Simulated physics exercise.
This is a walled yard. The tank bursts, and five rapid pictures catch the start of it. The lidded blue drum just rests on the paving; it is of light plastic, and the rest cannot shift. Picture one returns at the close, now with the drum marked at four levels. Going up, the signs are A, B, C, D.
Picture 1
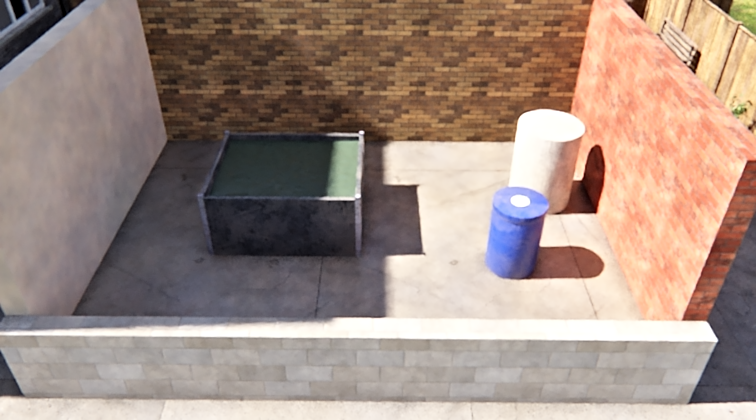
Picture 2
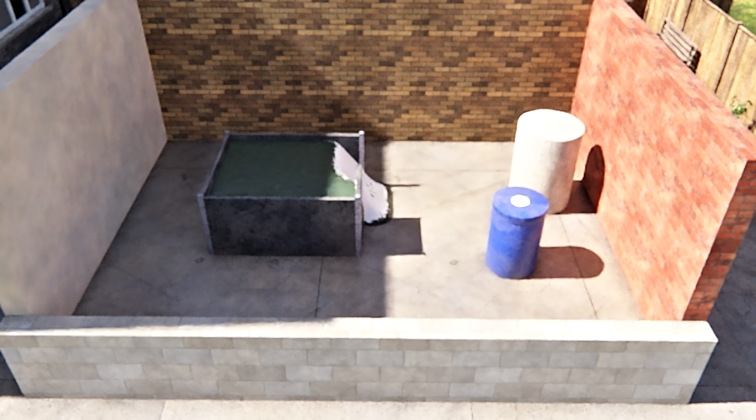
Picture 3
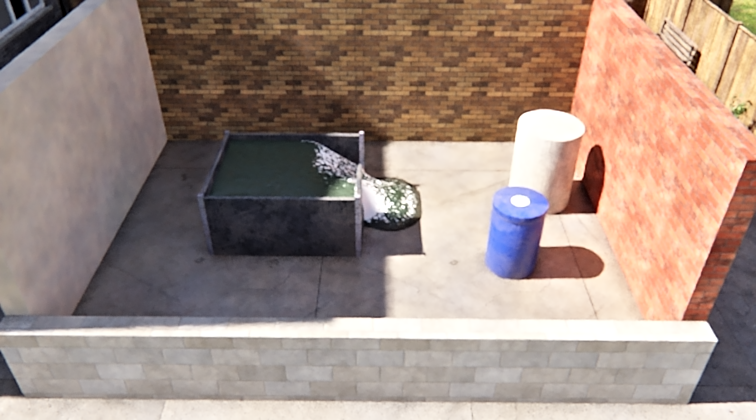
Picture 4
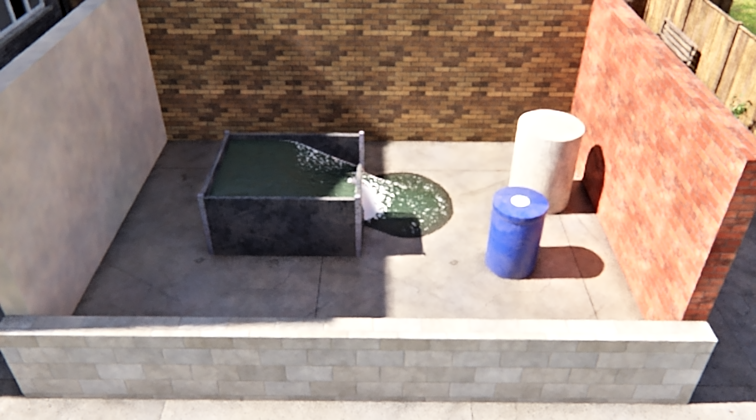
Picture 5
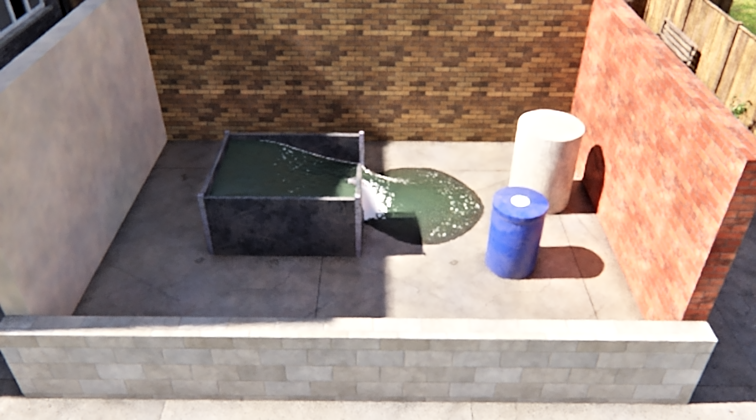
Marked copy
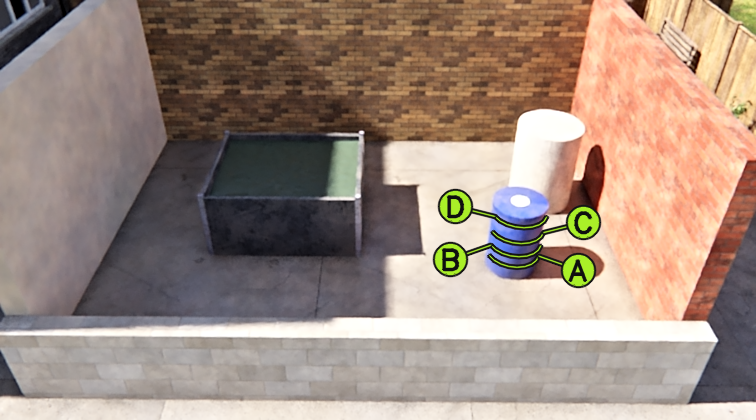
A dark tank of green water opens on its right side and water spreads rightward.
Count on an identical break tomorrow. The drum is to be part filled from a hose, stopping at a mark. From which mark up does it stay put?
A is the one.
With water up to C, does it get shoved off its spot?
No, that is safe.
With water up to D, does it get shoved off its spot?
No, not at all.
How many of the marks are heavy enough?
All four.
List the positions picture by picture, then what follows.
In the first picture, lid of the blue drum at (520, 201); tank full, its middle at (288, 169).
In the second picture, 1 % of the ground under water, its edge towards the drum at (382, 214).
In the third picture, 3 % of the ground under water, its edge towards the drum at (407, 219).
In the fourth picture, 6 % of the ground under water, its edge towards the drum at (428, 229).
In the fifth picture, lid of the blue drum at (520, 201); 9 % of the ground under water, its edge towards the drum at (464, 226).
In lime, A at (517, 267); B at (518, 256); C at (521, 243); D at (524, 227); from the bottom up A, B, C, D.
For level A, it shifts by a finger or two and stays.
For level B, it does not move.
For level C, it does not move.
For level D, it does not move.
